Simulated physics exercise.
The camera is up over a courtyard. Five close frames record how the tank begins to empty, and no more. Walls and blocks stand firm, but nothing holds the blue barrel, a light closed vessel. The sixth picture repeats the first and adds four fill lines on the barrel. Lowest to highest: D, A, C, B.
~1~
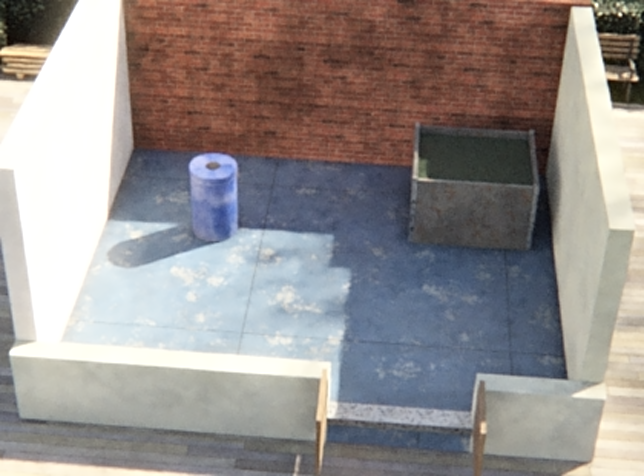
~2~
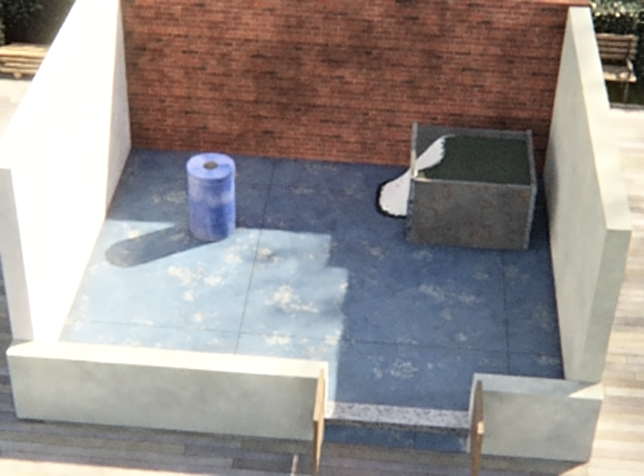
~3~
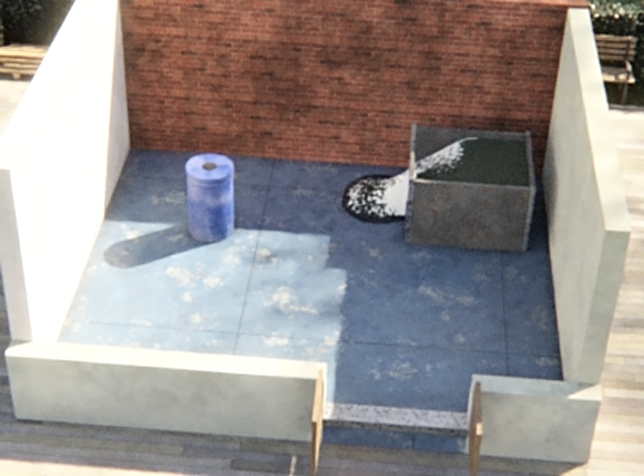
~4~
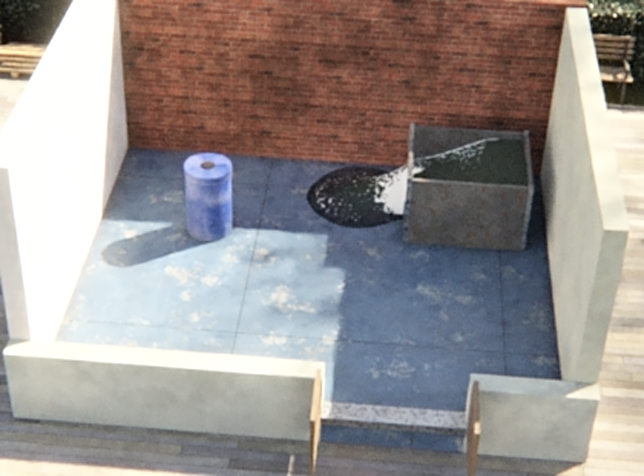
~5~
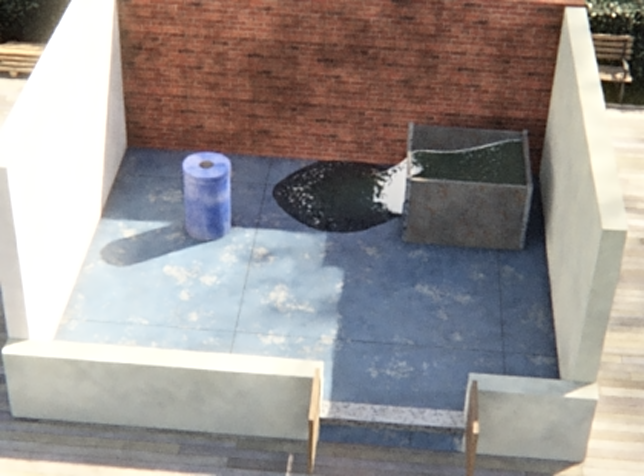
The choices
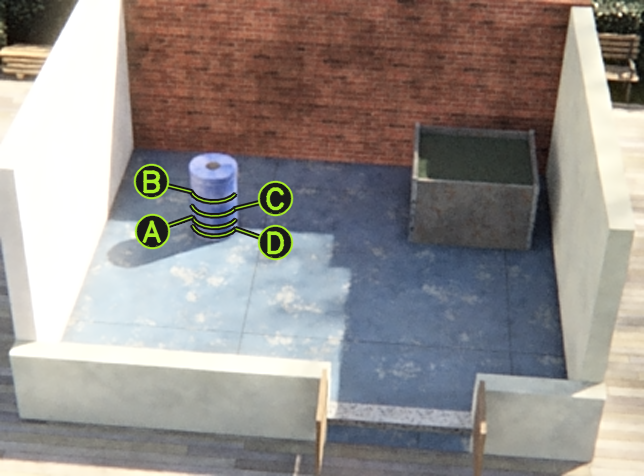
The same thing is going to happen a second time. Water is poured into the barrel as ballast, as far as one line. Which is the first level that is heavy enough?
Go for A.
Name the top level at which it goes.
That would be D.
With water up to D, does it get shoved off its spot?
Yes.
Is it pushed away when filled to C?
No, not at all.
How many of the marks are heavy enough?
Three of them.
On the marked copy, A at (211, 227); B at (210, 201); C at (211, 215); D at (211, 236); from the bottom up D, A, C, B.
Choosing A, it does not move.
Choosing B, it does not move.
Choosing C, it does not move.
Choosing D, it is pushed about 3 times its own width away.
